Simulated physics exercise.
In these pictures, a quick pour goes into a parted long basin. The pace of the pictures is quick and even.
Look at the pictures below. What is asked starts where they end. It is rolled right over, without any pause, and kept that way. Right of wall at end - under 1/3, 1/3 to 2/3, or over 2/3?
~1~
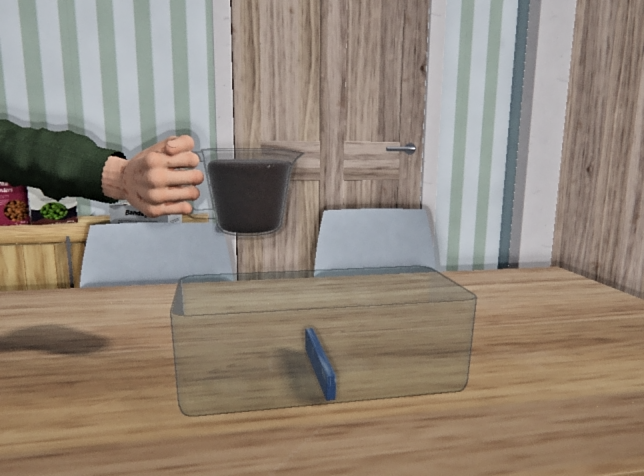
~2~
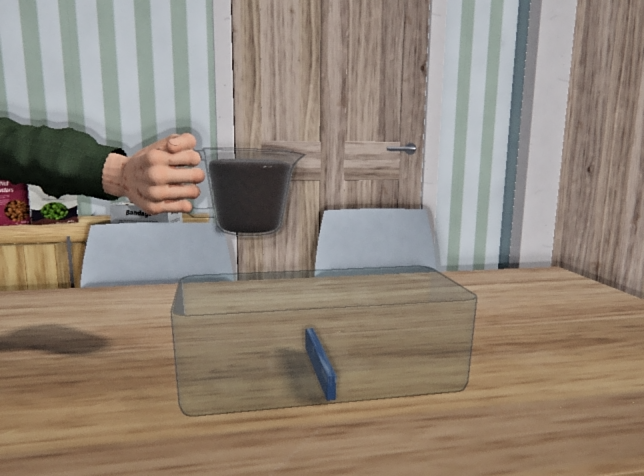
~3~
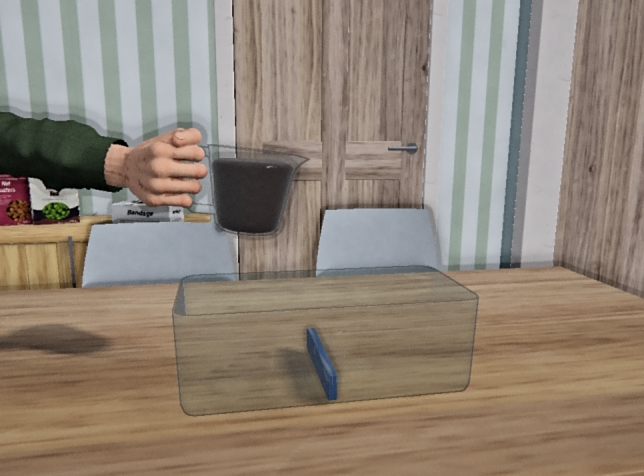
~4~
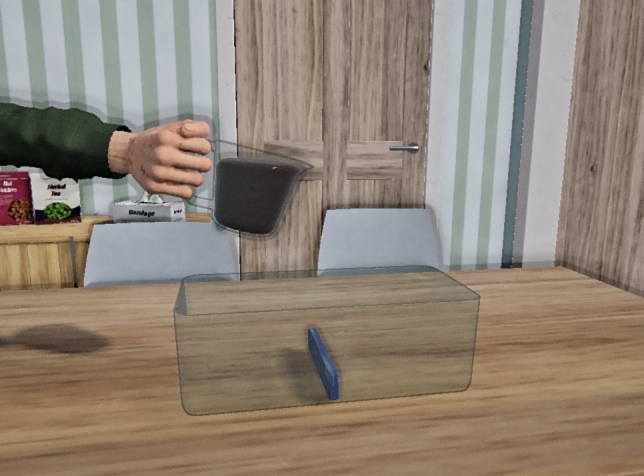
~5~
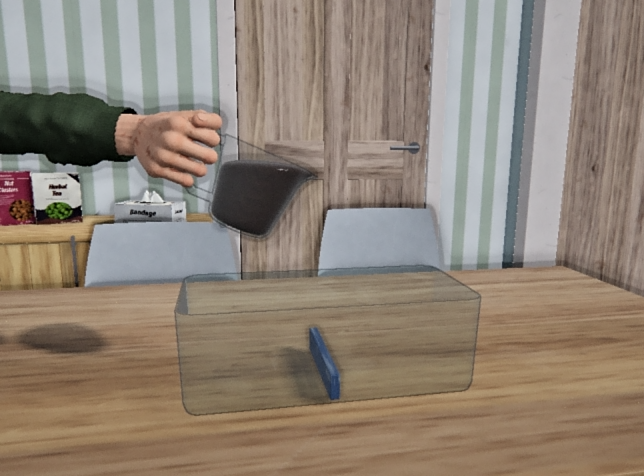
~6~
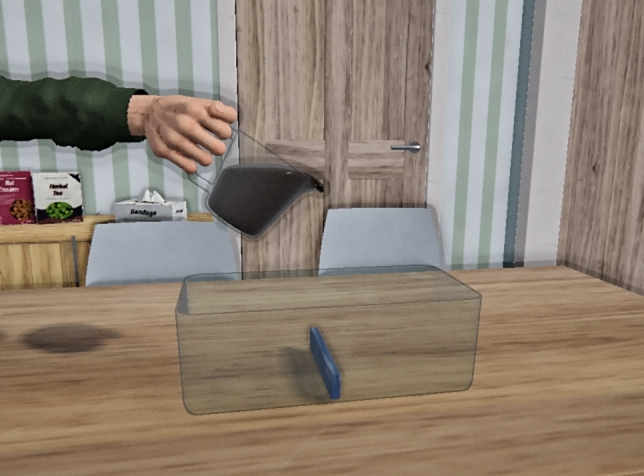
Outstrips two thirds.
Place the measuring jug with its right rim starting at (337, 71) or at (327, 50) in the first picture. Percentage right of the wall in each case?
The first gives 80 %, the second 85 %.
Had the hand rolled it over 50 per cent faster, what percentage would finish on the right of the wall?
Near 65 parts in a hundred.
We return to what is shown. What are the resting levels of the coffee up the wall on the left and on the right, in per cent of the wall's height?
Once still, it is 10 % on the left and 40 % on the right.
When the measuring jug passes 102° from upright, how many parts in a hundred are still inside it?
It still holds around 30 per cent there.
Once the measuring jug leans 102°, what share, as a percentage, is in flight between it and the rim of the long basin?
Near 25 %.
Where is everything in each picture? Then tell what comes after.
Tilt 0°; pouring edge (305, 152); surface from (207, 162) to (290, 162); the long basin's rim runs from (176, 296) to (452, 282); the wall's top is at (319, 351), in the first frame.
Tilt 2°; pouring edge (306, 153); surface from (208, 162) to (291, 162), in the second frame.
Tilt 6°; pouring edge (310, 158); surface from (212, 161) to (293, 164), in the third frame.
Tilt 14°; pouring edge (315, 166); surface from (217, 161) to (301, 166), in the fourth frame.
Tilt 24°; pouring edge (319, 177); surface from (220, 166) to (311, 171), in the fifth frame.
Tilt 35°; pouring edge (320, 190); surface from (218, 175) to (315, 182); 3 per cent is over the edge, in the sixth frame.
A moment on, the measuring jug is tipped right over and 32 per cent is still to pour, 0 is left of the wall and 40 right of it.
Next, the measuring jug is tipped right over and 1 per cent is still to pour, 17 is left of the wall and 79 right of it.
Then the measuring jug is tipped right over and 0 per cent is still to pour, 20 is left of the wall and 79 right of it.
Later the measuring jug is tipped right over and 0 per cent is still to pour, 20 is left of the wall and 79 right of it.
In the end 21 per cent lies left of the wall, 78 right of it and 1 outside.
